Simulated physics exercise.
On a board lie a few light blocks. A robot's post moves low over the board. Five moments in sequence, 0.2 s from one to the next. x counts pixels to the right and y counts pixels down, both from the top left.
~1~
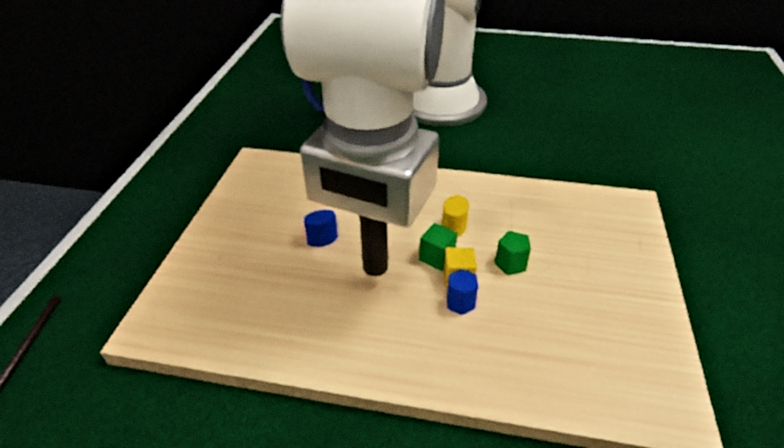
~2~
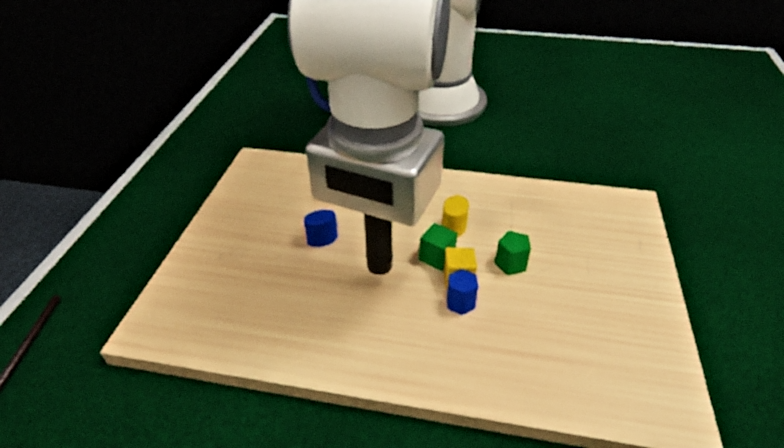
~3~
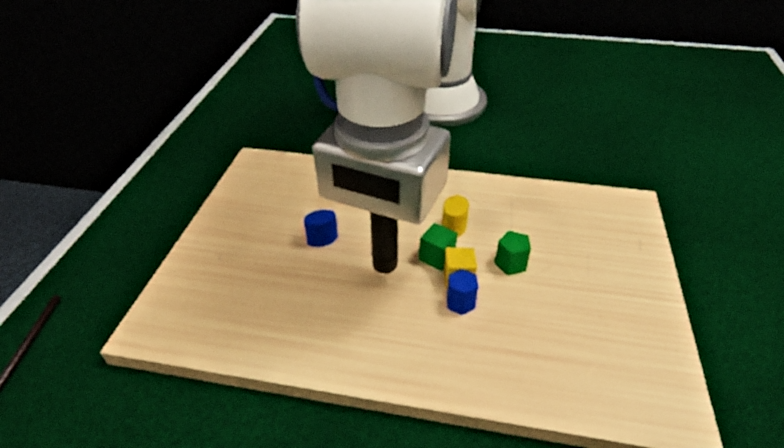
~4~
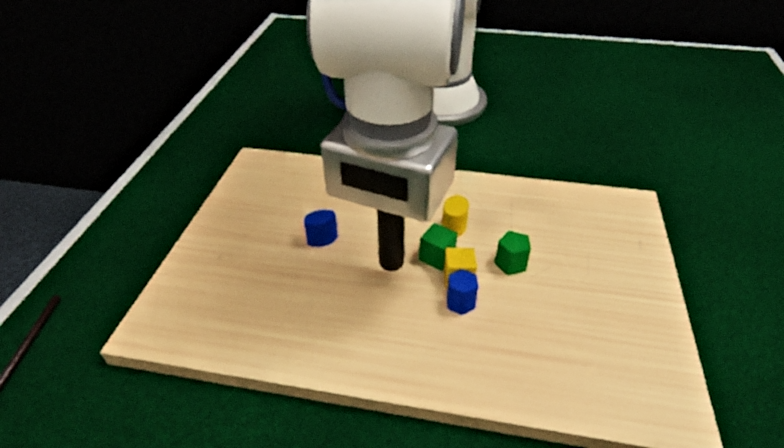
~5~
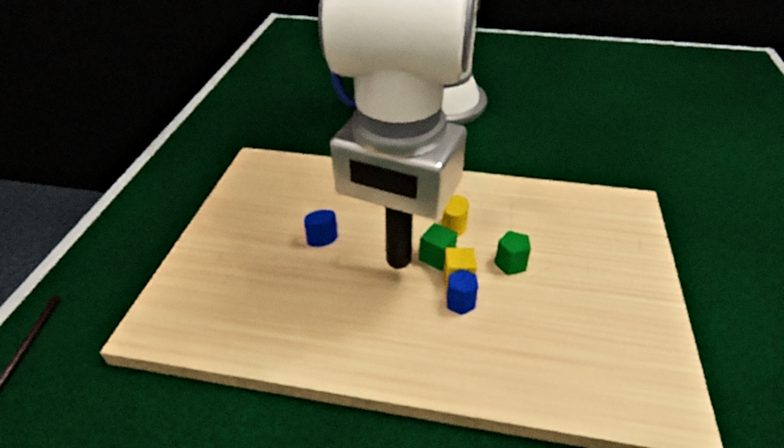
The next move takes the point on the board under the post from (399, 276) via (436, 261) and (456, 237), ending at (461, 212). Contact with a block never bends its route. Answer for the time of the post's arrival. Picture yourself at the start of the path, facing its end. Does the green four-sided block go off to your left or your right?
The shift is rightward.
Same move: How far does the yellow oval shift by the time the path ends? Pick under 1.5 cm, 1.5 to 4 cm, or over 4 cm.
Past 4 cm.
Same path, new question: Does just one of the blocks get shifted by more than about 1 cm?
Going by the path, no.
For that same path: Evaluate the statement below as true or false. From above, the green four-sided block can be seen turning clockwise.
True - the claim holds.
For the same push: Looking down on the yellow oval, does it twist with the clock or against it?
Looking down, my answer is that the yellow oval rotates anticlockwise.
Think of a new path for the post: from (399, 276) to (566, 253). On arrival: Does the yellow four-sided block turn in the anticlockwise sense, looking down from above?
Going by the path, no.
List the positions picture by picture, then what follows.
In the first picture, tip of the post (375, 268), middles of tops, green four-sided block (439, 235), yellow oval (456, 205), yellow four-sided block (461, 257).
In the second picture, post (380, 267), nothing pushed.
In the third picture, post (385, 265), nothing pushed.
In the fourth picture, post (392, 263), nothing pushed.
In the fifth picture, post (399, 261), green four-sided block (439, 235), yellow oval (456, 205), yellow four-sided block (461, 257).
The first path, step by step. One third of the way, post (437, 246); green four-sided block (460, 227).
Two thirds of the way, post (457, 222); green four-sided block (484, 216), turned 50° clockwise; yellow oval (461, 197), turned 30° anticlockwise.
At the end, post (462, 197); green four-sided block (485, 214), turned 65° clockwise; yellow oval (462, 173), turned 45° anticlockwise; yellow four-sided block unmoved.
